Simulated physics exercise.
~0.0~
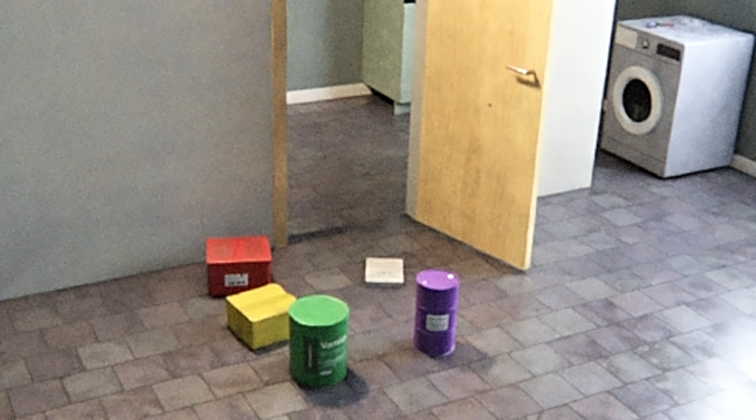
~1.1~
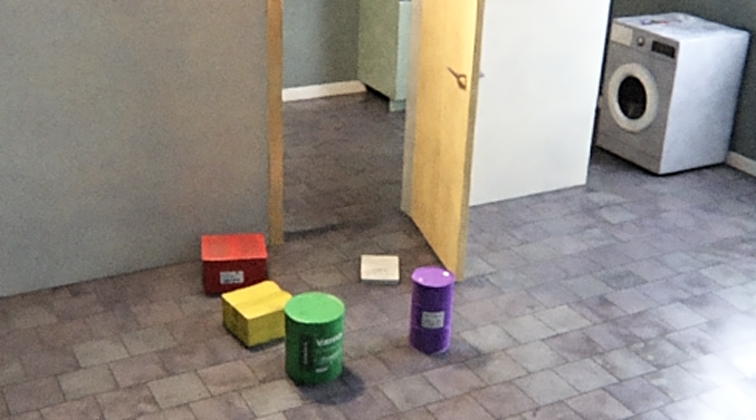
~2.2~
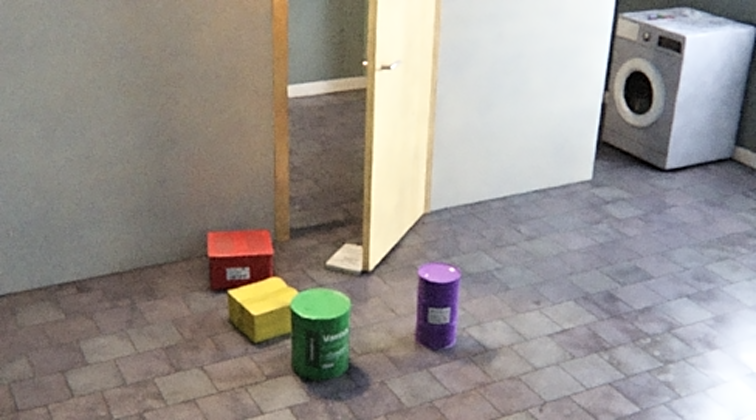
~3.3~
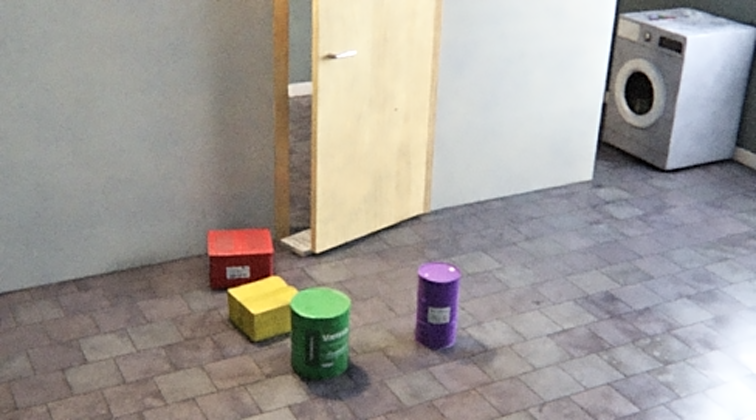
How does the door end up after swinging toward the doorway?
It stops short of shutting and is left ajar, with the flat white book at its bottom edge near the doorway.
